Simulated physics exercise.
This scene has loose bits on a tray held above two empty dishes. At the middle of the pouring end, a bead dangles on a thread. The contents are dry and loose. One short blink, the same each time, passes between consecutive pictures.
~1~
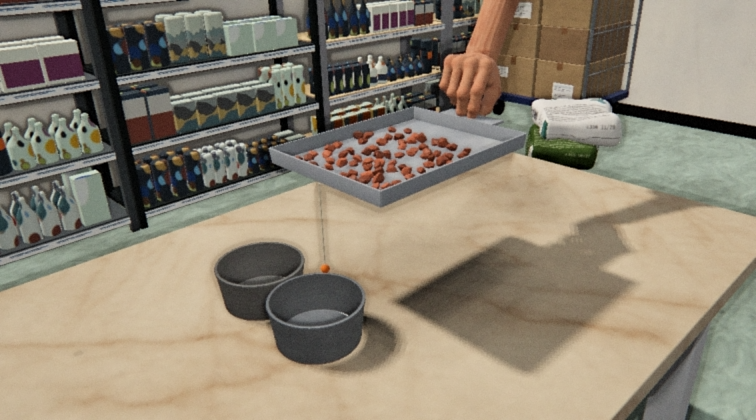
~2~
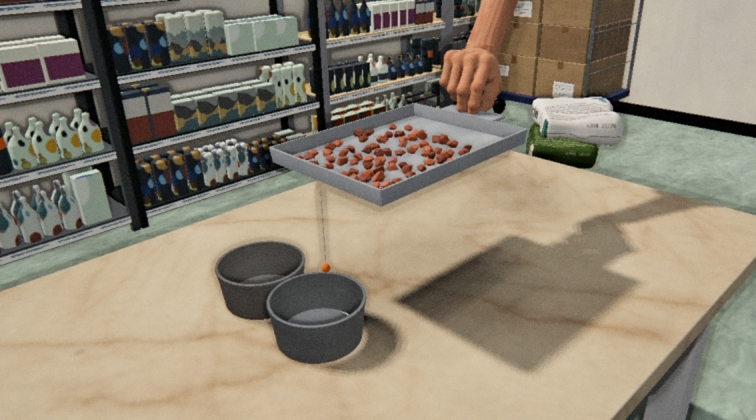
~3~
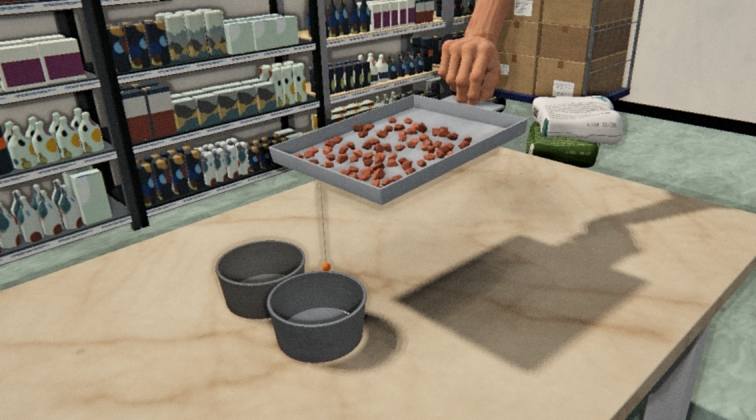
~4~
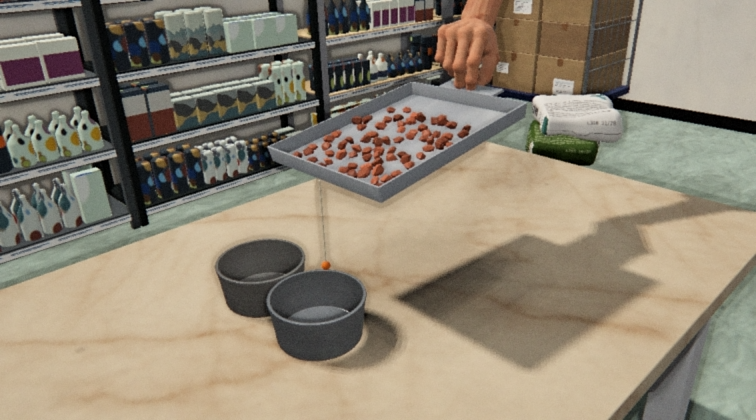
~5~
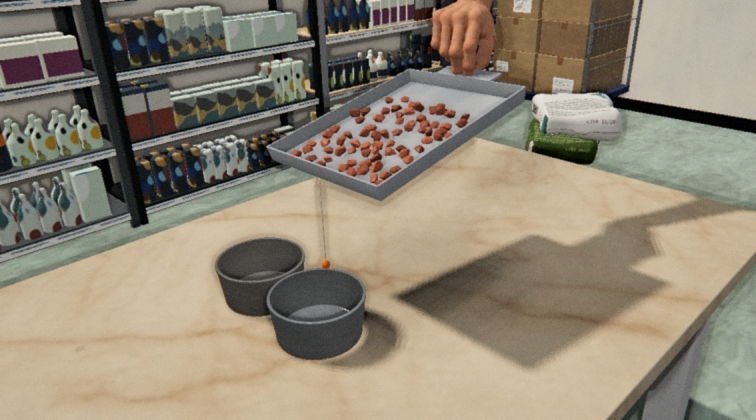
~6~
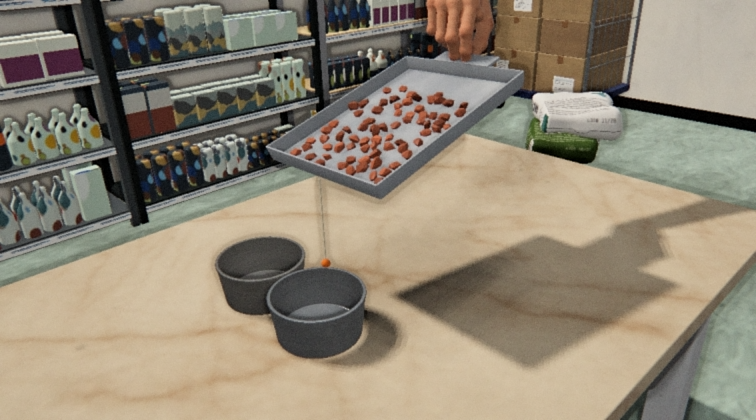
A hand held a grey tray of loose reddish bits above two empty dark dishes on a table, then gradually tilted it toward its front left edge while a small orange bead hung below.
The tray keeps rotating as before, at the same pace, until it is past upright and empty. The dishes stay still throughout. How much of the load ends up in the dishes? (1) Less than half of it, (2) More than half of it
(2) More than half of it.
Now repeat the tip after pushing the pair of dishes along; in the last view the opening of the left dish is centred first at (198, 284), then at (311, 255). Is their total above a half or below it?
Result, first setup: The minor share; second setup: The minor share.
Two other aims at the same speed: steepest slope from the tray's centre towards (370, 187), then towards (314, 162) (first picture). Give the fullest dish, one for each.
Note: Place 1, the dish at the right; place 2, the dish at the left.
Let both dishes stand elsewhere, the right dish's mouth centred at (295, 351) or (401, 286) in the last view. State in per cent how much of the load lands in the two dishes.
Trial 1 10%, trial 2 0%.
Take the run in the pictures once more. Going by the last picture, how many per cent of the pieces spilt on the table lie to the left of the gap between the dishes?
Left fraction: Around 70 per cent.
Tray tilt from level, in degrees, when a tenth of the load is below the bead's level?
It's turned some 75 degrees by then.
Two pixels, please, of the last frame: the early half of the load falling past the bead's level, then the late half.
(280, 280), then (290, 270).
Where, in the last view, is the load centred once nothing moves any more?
The centre ends up roughly at (304, 320).
Shortly afterwards, tray tipped steeply; all but a few on the tray; a little in the air.
Next, tray tipped past a quarter turn; near half on the tray; near a quarter in the right dish; a little outside both; near a quarter in the air.
Some moments later, tray tipped past a quarter turn; near half in the right dish; near a quarter in the left dish; near a quarter outside both.
In the end, tray tipped past a quarter turn; near half in the right dish; near a quarter in the left dish; near a quarter outside both.
